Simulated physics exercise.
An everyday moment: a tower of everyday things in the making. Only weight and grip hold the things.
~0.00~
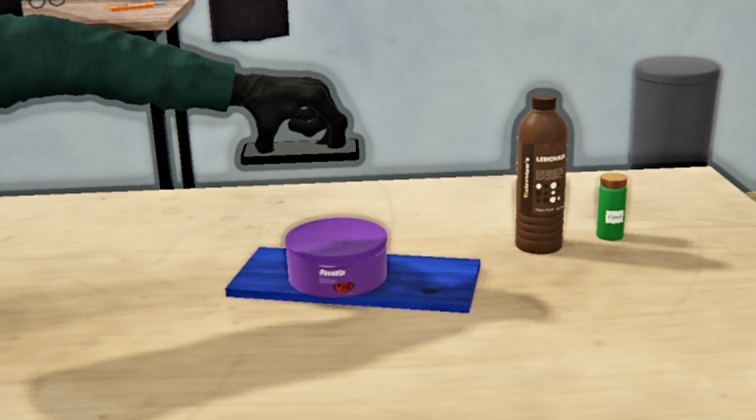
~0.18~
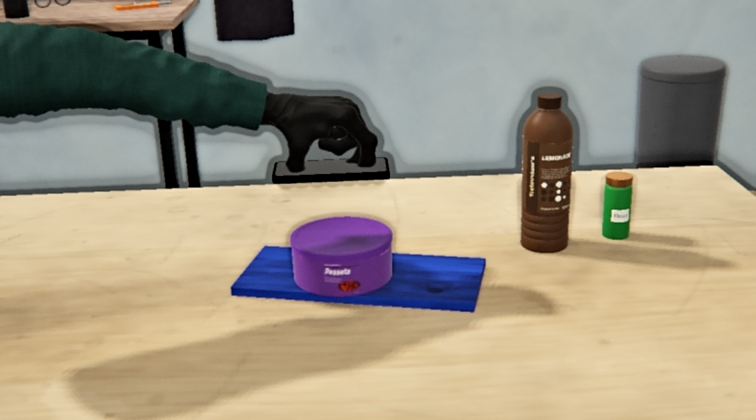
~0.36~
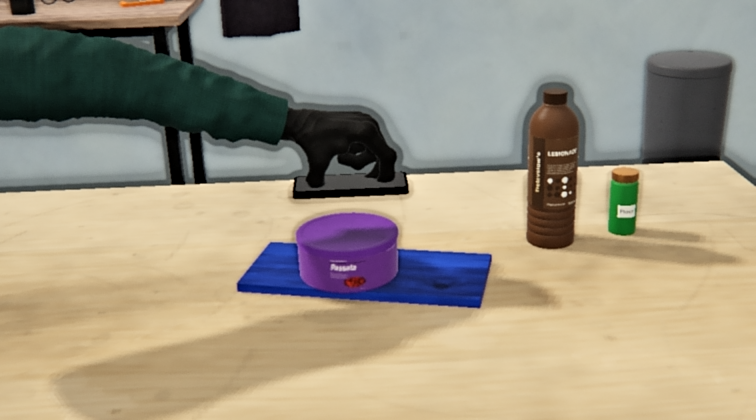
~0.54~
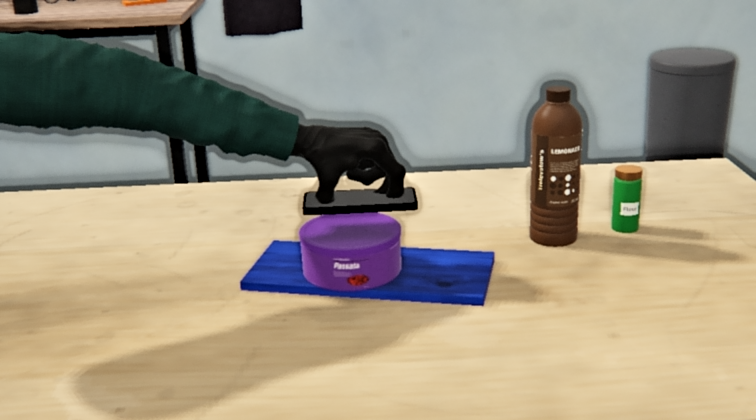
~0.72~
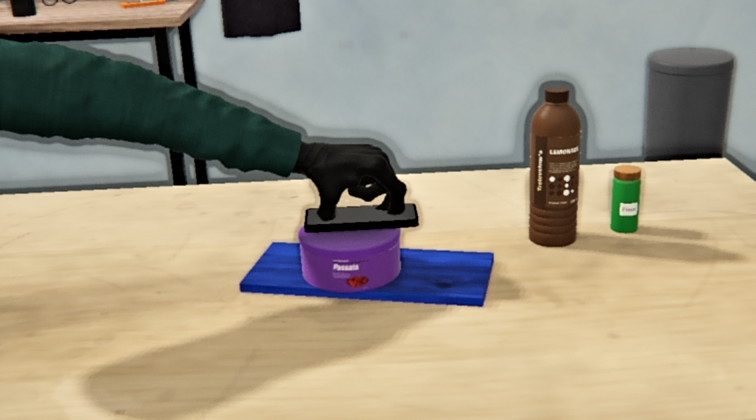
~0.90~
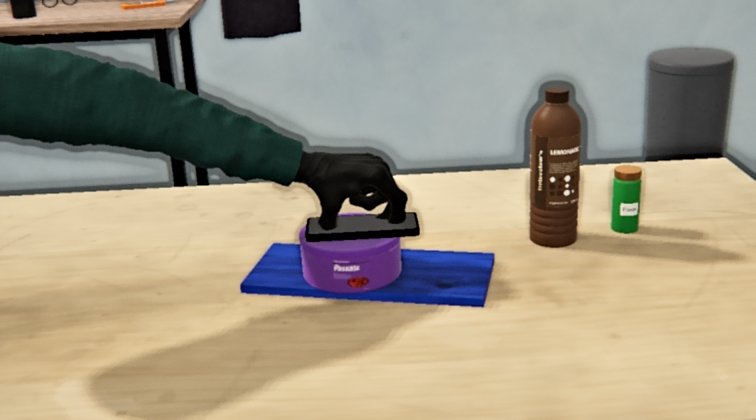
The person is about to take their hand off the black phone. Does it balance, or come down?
The pile stays up.
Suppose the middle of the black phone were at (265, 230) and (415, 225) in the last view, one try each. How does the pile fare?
First try: It loses its balance; second try: It loses its balance.
After 1.20 s, no change.
After 1.70 s, black phone resting near (362, 227).
In the end (2.4 s), all 5 unmoved. At the end, from the last picture's camera, black phone near (362, 227). The pile holds.
